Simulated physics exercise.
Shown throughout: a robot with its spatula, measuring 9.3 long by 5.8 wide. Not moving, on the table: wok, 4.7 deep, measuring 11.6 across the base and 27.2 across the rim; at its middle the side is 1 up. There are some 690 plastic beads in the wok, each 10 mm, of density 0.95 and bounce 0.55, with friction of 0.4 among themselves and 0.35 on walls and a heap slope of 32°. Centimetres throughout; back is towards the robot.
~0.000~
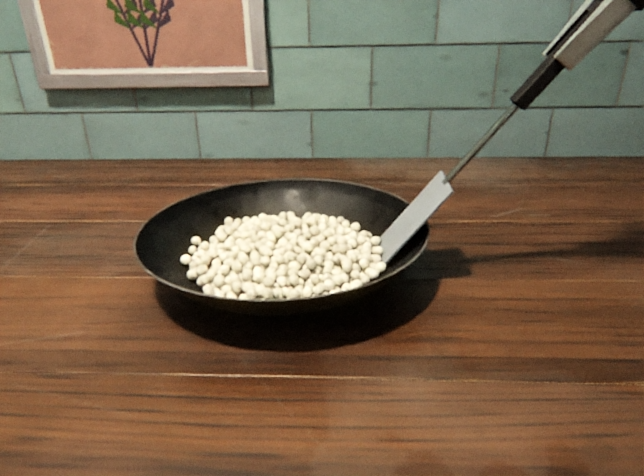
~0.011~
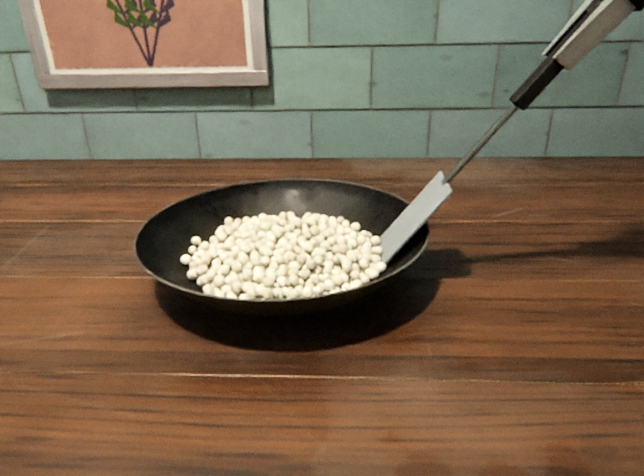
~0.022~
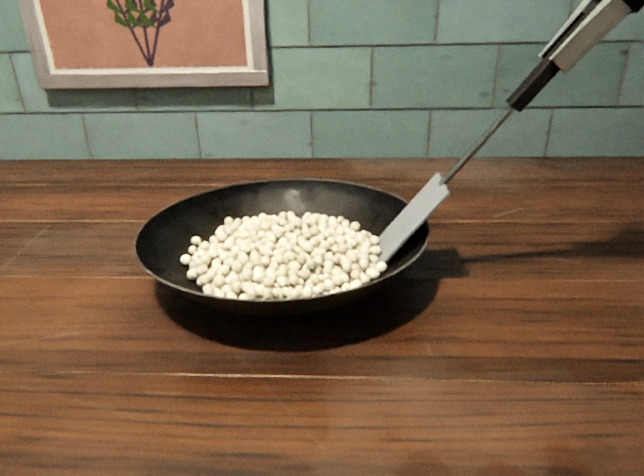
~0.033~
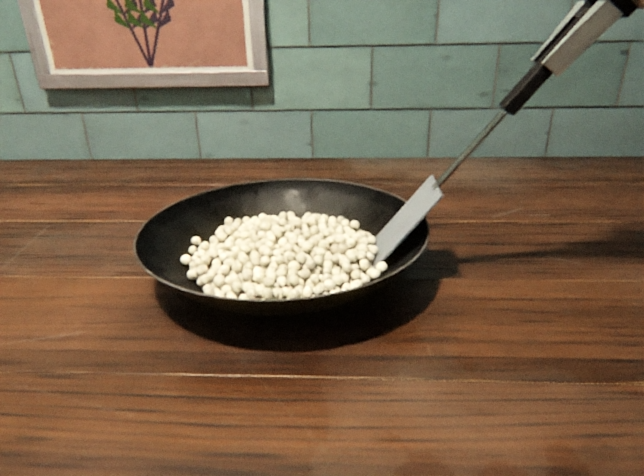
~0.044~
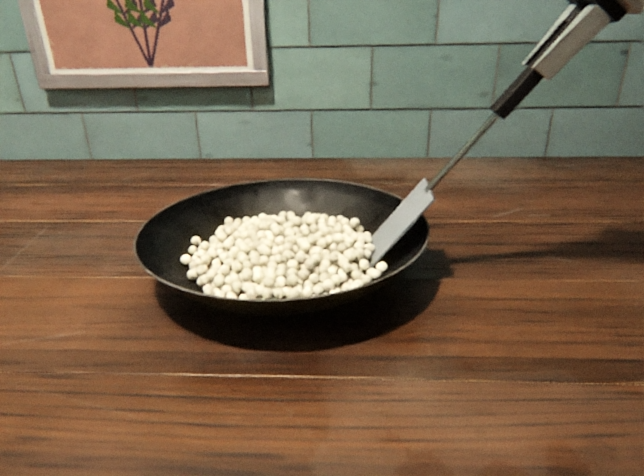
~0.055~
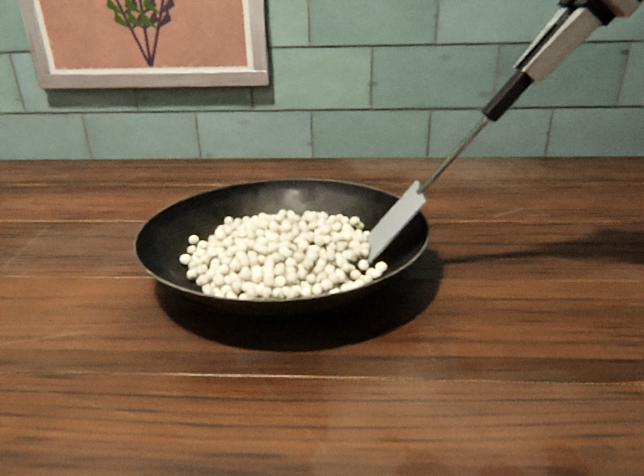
A robot's spatula slides slightly left into the white beads in a black wok.
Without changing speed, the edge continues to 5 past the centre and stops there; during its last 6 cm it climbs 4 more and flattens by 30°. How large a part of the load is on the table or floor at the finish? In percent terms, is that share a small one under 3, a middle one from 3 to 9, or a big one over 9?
A small one.
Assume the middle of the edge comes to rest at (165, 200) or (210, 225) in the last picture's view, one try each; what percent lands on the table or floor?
I'd say some 15 per cent, then some 0 per cent.
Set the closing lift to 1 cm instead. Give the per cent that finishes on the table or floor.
Close to 0 in a hundred.
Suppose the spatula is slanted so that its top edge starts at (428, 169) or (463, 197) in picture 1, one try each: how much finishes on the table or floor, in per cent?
About 0% and 0%.
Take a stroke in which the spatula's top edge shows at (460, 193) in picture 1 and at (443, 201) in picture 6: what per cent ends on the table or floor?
I'd put it at roughly 0 per cent.
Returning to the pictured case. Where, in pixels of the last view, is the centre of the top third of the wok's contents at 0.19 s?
I'd say close to (250, 243).
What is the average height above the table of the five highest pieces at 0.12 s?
About 4 cm.
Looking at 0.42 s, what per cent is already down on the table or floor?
Share at that moment: Roughly 0 %.
After 0.12 s, sloping 52°, highest piece 4 above the table; 691 in the wok.
After 0.19 s, sloping 39°, highest piece 5 above the table; 691 in the wok.
After 0.42 s, sloping 22°, highest piece 6 above the table; 690 in the wok, 1 on the blade or in flight.
After 1.47 s, sloping 22°, highest piece 4 above the table; 690 in the wok, 1 on the table or floor.
At rest, 690 in the wok, 1 on the table or floor. That is 0 % on the table or floor.
